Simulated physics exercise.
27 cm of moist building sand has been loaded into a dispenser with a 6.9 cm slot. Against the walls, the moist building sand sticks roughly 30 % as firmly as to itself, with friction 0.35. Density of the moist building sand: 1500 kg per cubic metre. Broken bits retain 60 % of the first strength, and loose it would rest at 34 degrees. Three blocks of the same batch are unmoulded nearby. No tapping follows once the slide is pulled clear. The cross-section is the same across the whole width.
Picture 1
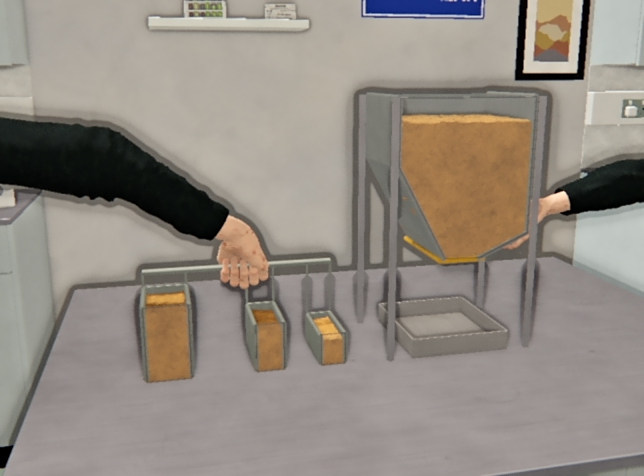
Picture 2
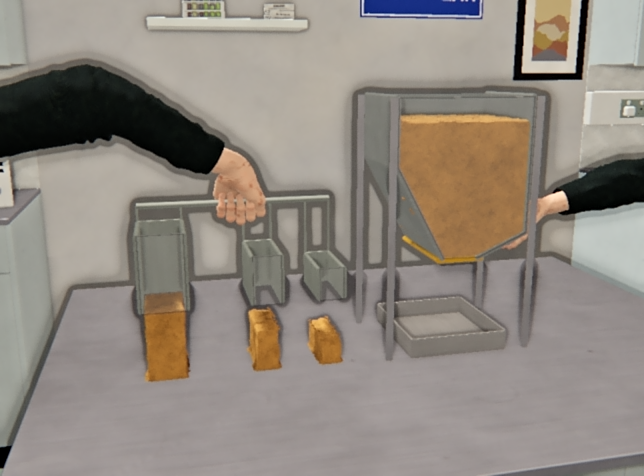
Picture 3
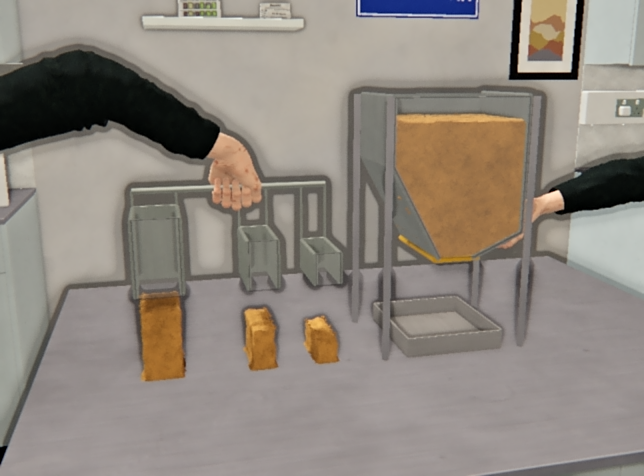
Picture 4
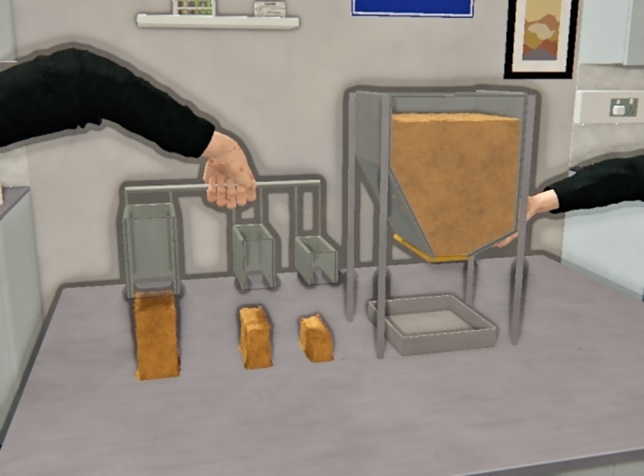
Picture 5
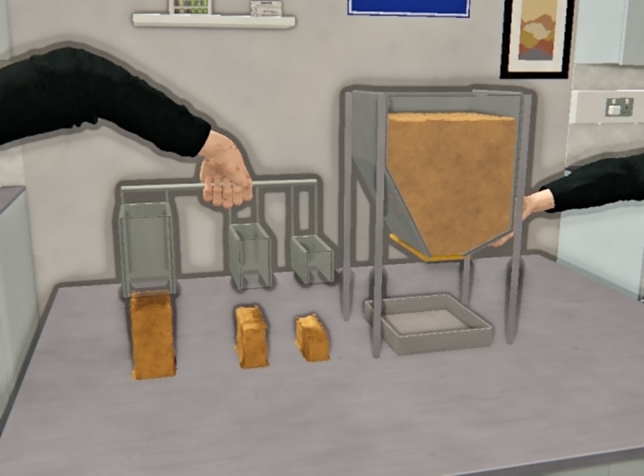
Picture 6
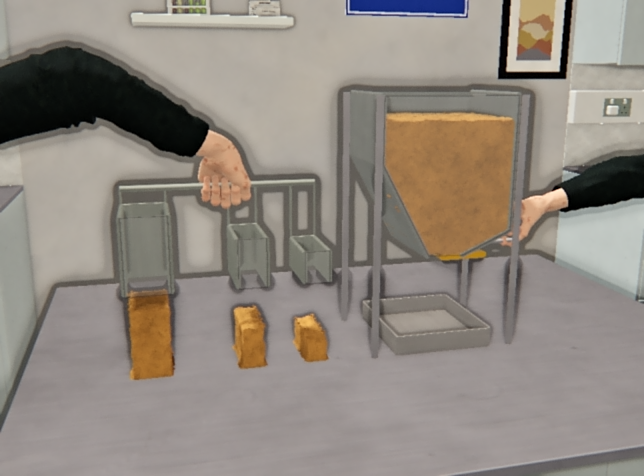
In a room with pale grey walls, a grey tabletop is seen from the front and slightly above, with a blue sign and a framed picture behind. Three open grey moulds hold orange-brown sand at left, beside a sand-filled grey hopper on legs above a shallow tray. A dark-sleeved arm lifts the moulds off three standing blocks, the view drifts slightly, and a hand at right draws the yellow slide a little rightward.
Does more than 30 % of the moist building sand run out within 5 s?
No, my guess is it wedges.
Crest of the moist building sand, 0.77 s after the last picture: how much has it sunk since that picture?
Measured change: About 0.0 cm.
Another 0.35 s on from the sixth picture, 0 % has run out.
Another 0.77 s on from the sixth picture, 0 % has run out.
Another 1.18 s on from the sixth picture, 0 % has run out.
Another 1.60 s on from the sixth picture, 0 % has run out.
Another 4.90 s on from the sixth picture, at the end, 0 % has run out.
